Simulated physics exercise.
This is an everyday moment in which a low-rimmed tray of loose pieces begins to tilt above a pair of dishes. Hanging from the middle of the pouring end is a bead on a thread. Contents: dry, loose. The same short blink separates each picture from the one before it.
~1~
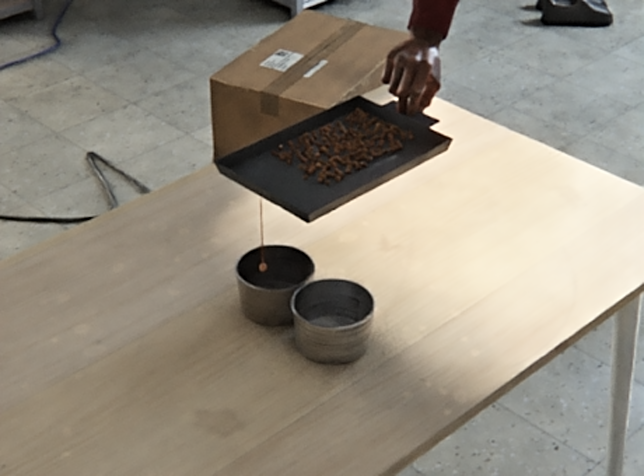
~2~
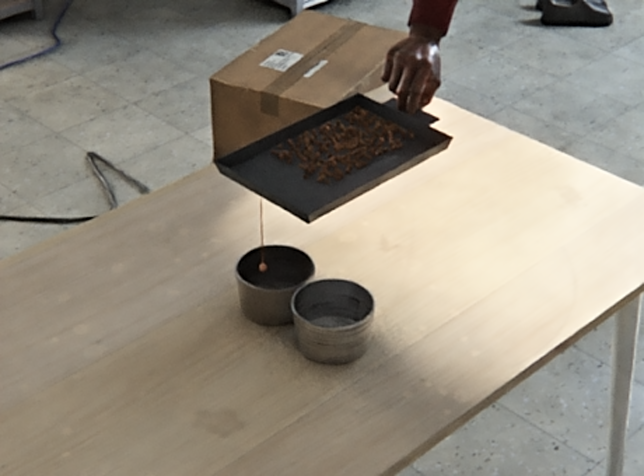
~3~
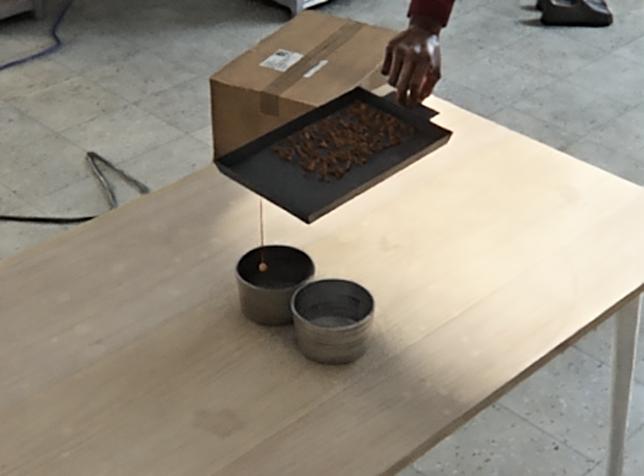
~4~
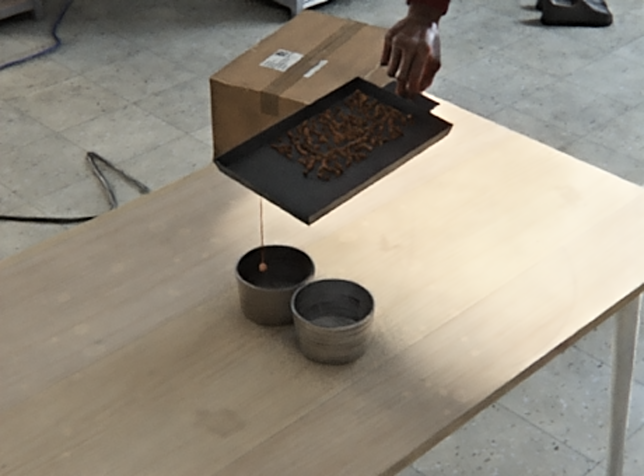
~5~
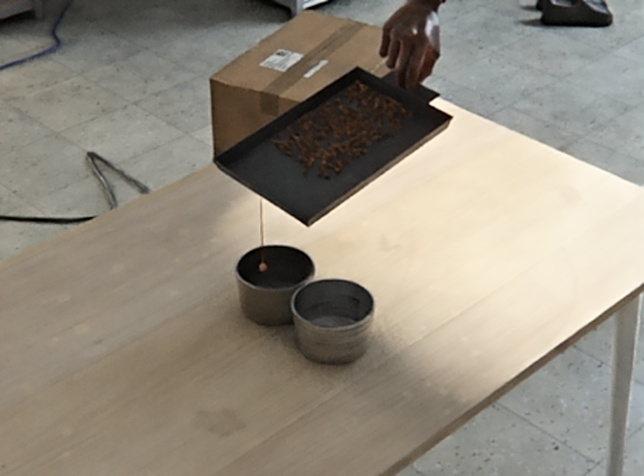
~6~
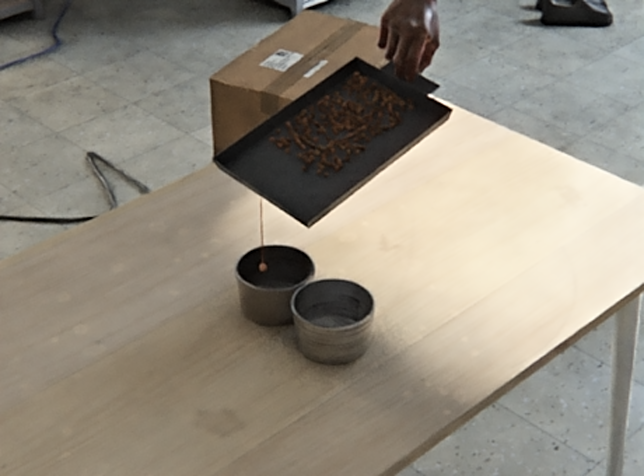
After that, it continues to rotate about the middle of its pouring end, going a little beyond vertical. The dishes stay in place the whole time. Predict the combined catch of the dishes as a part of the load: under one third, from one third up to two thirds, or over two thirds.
Predicted combined catch: One third up to two thirds.
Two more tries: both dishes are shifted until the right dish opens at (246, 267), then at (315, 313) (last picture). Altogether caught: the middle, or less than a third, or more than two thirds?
On the first try the answer is less than a third, and on the second it is more than two thirds.
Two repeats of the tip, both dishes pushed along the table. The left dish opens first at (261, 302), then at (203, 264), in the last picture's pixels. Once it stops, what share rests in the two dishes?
70 %, then 40 %.
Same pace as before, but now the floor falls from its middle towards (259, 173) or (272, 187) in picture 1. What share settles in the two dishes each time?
I'd put it at some 0 % and then some 0 %.
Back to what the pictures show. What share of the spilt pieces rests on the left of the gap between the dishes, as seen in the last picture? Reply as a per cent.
Roughly 90 %.
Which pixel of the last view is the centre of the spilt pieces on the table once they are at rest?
(268, 370), roughly.
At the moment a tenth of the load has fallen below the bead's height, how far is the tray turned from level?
Close to 55° of tilt at that moment.
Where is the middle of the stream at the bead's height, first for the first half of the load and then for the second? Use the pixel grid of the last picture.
The first part at (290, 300); the rest at (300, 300).
Soon after the last picture, tray tipped steeply; most on the tray; a stray few in the right dish; about a quarter outside both; a small part in the air.
A little later, tray tipped past a quarter turn; a small part on the tray; about a third in the right dish; about a third outside both; about a quarter in the air.
Later still, tray tipped past a quarter turn; about half in the right dish; about half outside both.
At rest, tray tipped past a quarter turn; about half in the right dish; none in the left dish; about half outside both.
